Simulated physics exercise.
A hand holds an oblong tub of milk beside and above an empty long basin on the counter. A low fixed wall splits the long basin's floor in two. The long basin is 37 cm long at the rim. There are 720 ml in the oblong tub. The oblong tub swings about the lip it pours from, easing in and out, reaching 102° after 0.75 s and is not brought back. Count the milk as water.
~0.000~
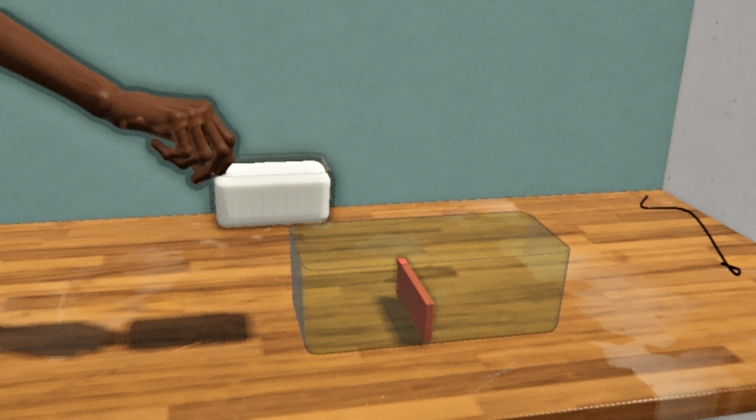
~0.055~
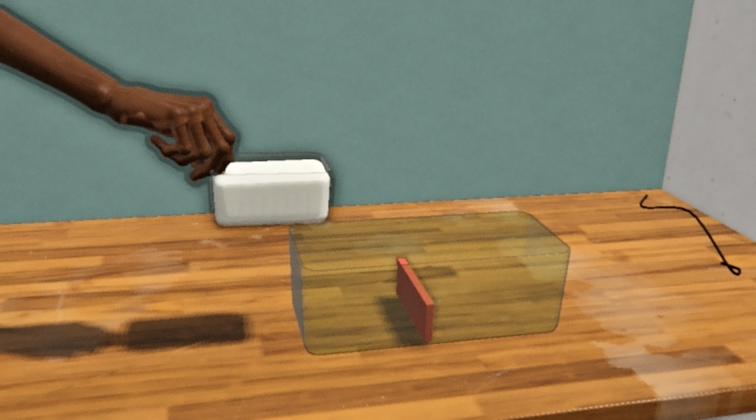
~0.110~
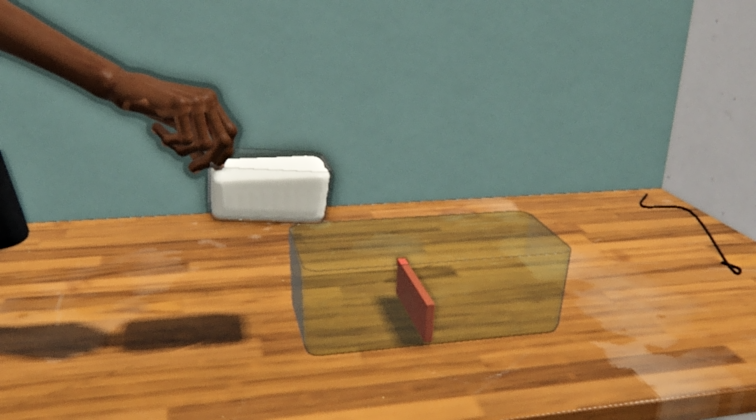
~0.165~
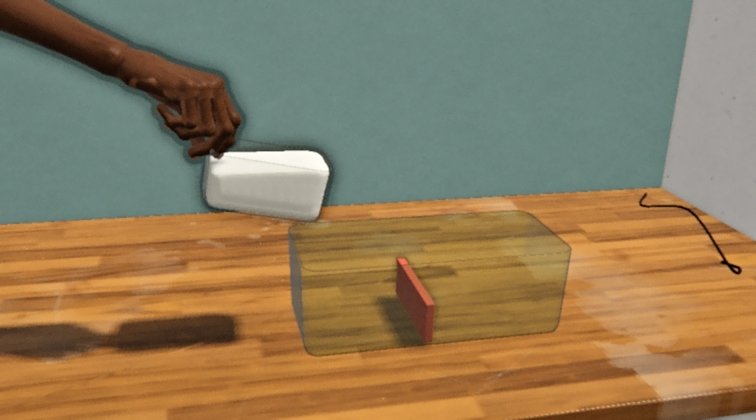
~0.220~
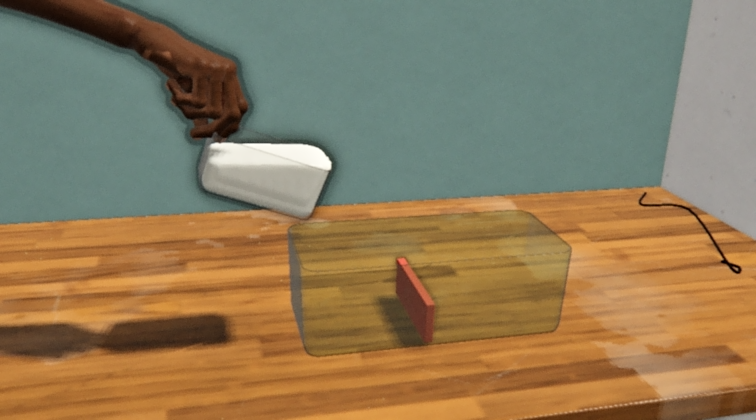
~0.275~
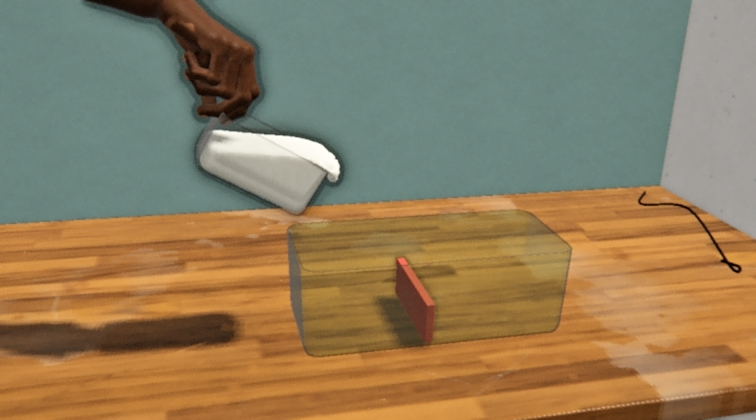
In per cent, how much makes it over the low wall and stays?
Roughly 52 per cent is past the wall.
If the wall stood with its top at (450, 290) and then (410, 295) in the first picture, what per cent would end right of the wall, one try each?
In turn about 10 and 65 per cent.
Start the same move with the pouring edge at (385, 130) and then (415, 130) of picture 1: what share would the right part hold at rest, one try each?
In turn about 90 and 95 per cent.
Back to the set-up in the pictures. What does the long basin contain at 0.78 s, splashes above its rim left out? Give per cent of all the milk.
About 88 per cent.
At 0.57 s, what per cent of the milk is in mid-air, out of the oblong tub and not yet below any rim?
Some 52 per cent.
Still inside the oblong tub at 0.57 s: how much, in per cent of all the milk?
About 28 per cent.
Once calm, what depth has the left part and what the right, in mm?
Some 14 mm on the left and 12 mm on the right.
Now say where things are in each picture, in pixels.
In the first picture, it leans 0°; its right rim is at (327, 164); the milk meets the walls at (214, 174) and (325, 169); the long basin's rim runs from (296, 248) to (549, 231); the wall's top is at (415, 281).
In the second picture, it leans 1°; its right rim is at (327, 164); the milk meets the walls at (213, 173) and (325, 168).
In the third picture, it leans 5°; its right rim is at (327, 164); the milk meets the walls at (212, 169) and (325, 164).
In the fourth picture, it leans 12°; its right rim is at (326, 164); the milk meets the walls at (209, 163) and (325, 159).
In the fifth picture, it leans 20°; its right rim is at (326, 164); the milk meets the walls at (207, 152) and (324, 157); 2 per cent is over the edge.
In the sixth picture, it leans 30°; its right rim is at (325, 164); the milk meets the walls at (206, 139) and (321, 155); 6 per cent is over the edge.
By 0.57 s the tilt is 88° and 29 per cent is still to pour, 19 is left of the wall and 0 right of it.
By 0.78 s the tilt is 102° and 3 per cent is still to pour, 35 is left of the wall and 54 right of it.
By 1.01 s the tilt is 102° and 0 per cent is still to pour, 44 is left of the wall and 52 right of it.
By 1.25 s the tilt is 102° and 0 per cent is still to pour, 46 is left of the wall and 52 right of it.
At rest 46 per cent lies left of the wall, 52 right of it and 2 outside.
